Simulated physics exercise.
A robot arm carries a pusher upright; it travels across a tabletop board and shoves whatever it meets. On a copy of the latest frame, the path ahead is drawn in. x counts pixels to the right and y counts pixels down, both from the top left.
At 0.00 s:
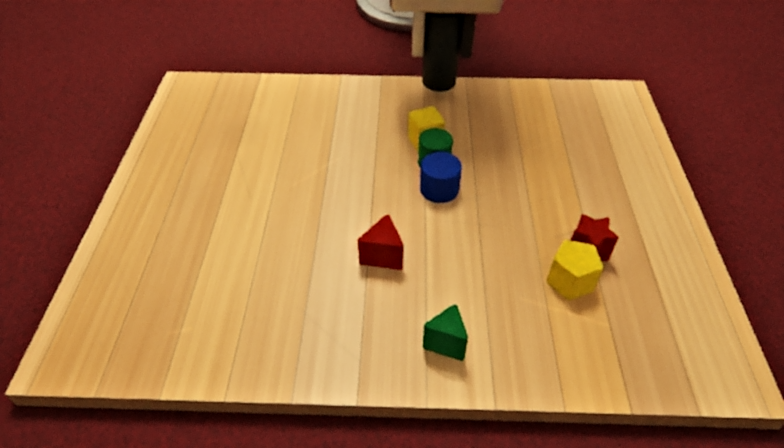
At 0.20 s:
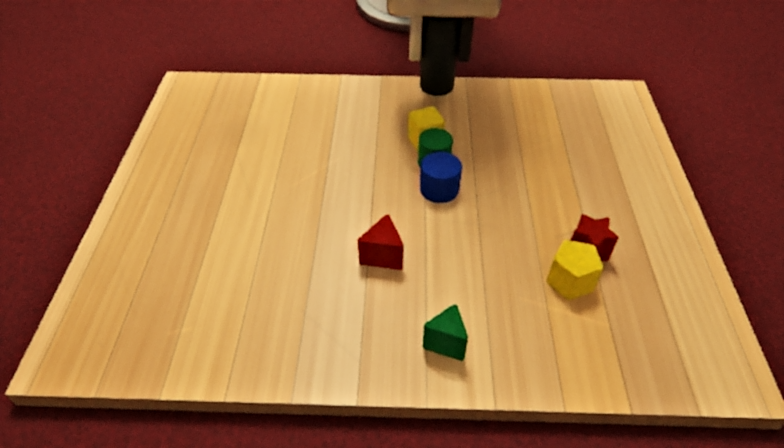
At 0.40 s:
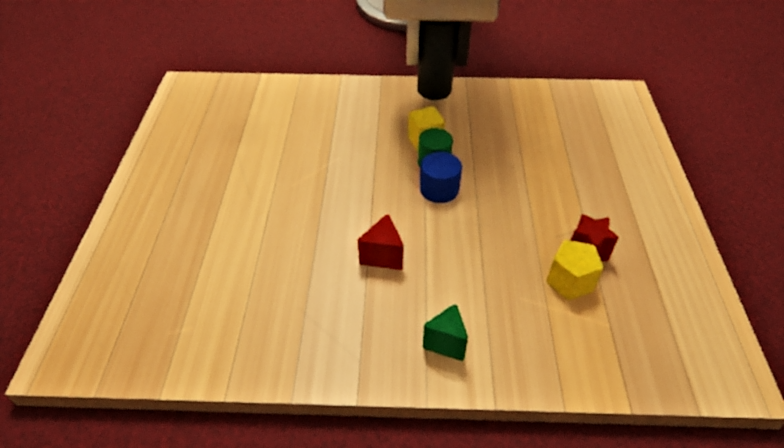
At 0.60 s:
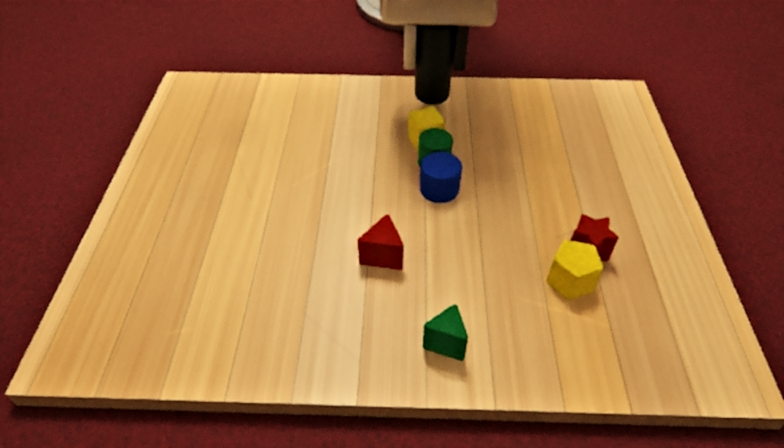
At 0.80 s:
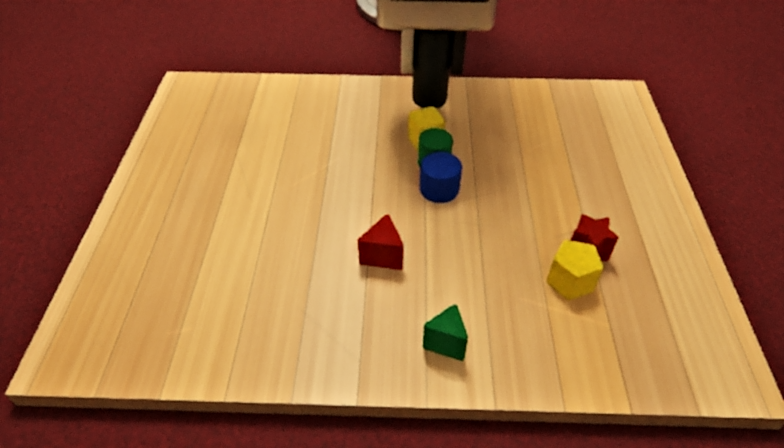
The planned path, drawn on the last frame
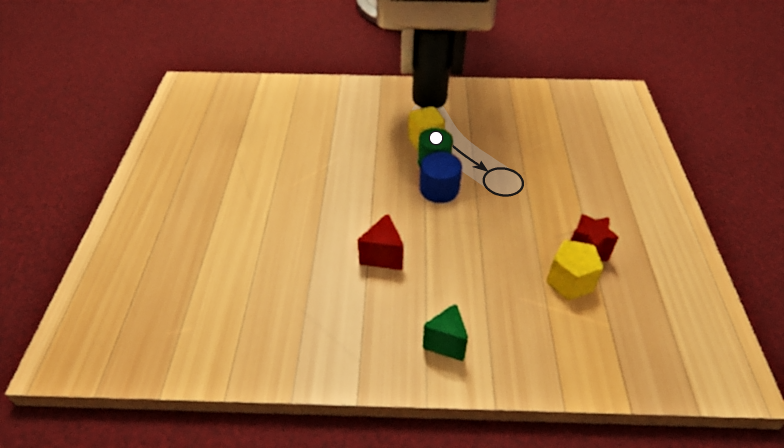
The clip opens on a wooden board holding scattered red, yellow, green and blue blocks, with a dark pusher near the top edge. The pusher moves slightly downward and a touch left, drawing close to the yellow block above the green and blue ones, while every block stays still.
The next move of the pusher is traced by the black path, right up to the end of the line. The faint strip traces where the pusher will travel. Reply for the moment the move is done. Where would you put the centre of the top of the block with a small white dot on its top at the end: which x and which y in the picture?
That would be at about pixel (424, 152).
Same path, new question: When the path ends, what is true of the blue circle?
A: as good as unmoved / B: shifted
It's B.
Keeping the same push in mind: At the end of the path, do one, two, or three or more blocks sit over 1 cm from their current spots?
There will be three or more blocks displaced.
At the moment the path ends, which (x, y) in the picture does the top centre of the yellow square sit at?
Near (422, 128).
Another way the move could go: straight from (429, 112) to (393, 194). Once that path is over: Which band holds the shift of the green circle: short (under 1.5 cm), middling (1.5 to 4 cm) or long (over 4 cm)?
My prediction: Over 4 cm.
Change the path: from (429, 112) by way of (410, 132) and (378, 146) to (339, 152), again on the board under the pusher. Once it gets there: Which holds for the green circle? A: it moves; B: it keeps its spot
My pick is A.
The line goes from (429, 112) by way of (455, 148) to (503, 182); the dot is on the green circle.
What follows on the original path. One third of the way, pusher (445, 124); yellow square (423, 127), turned 65° clockwise; green circle (426, 152); blue circle (444, 175).
Two thirds of the way, pusher (472, 146); yellow square (422, 128), turned 80° clockwise; green circle (424, 152); blue circle (444, 175).
At the end, pusher (506, 168); yellow square (422, 128), turned 80° clockwise; green circle (424, 152); blue circle (444, 175).
